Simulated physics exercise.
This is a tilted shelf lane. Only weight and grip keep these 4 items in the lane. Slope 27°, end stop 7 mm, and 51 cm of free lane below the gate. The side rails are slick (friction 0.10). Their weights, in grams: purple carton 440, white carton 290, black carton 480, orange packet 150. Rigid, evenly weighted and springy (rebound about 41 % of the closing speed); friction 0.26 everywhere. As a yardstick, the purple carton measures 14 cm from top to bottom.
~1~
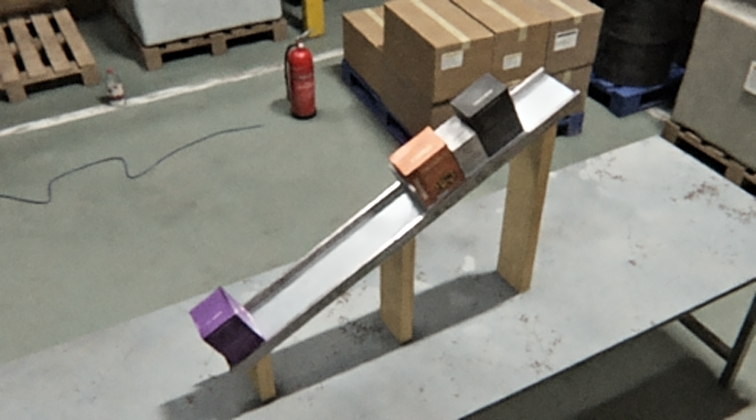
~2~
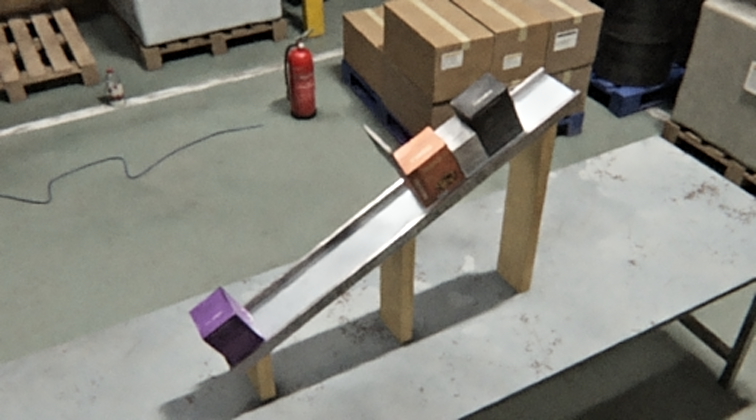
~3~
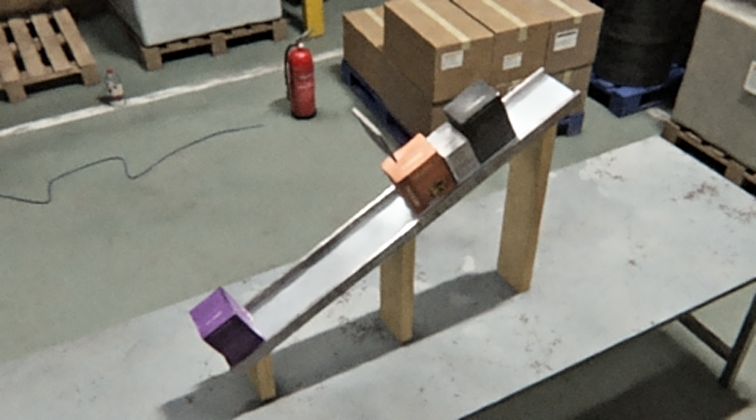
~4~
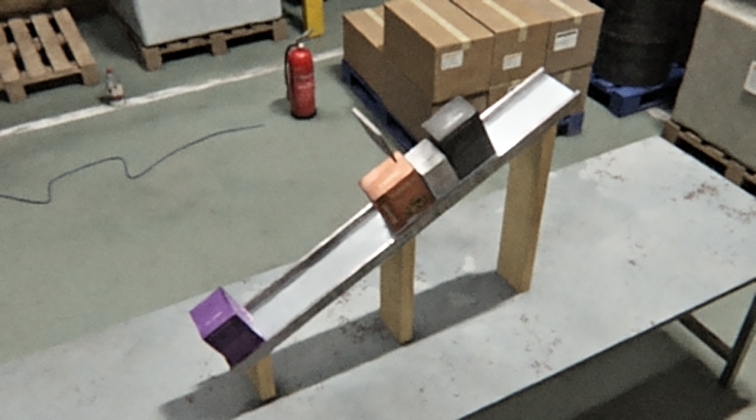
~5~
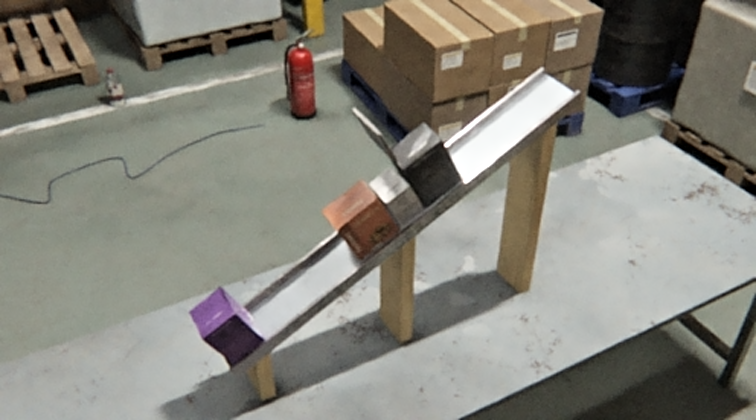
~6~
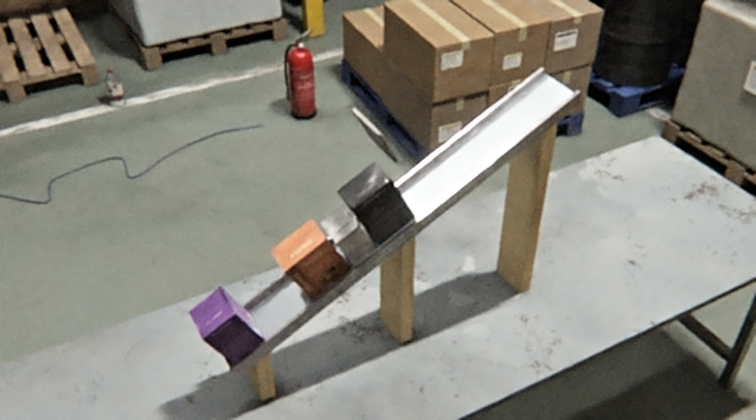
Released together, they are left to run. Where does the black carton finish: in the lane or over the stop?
The black carton stays behind the stop.
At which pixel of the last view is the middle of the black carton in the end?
Near (228, 321).
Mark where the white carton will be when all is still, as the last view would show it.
Around (186, 365).
Then, 0.20 s after the last picture, leader 10 cm from the stop; black carton tipped 9° from how it sat near (343, 229); orange packet tipped 15° from how it sat; white carton tipped 11° from how it sat.
Then, 0.60 s after the last picture, purple carton now over the stop; black carton near (323, 248).
Then, 0.90 s after the last picture, orange packet now over the stop; black carton near (273, 284).
Then, 1.40 s after the last picture, white carton now over the stop; black carton tipped 49° from how it sat near (225, 311).
At rest, over the stop, purple carton, white carton and orange packet; the last one in the lane. In the last view, black carton near (228, 321).
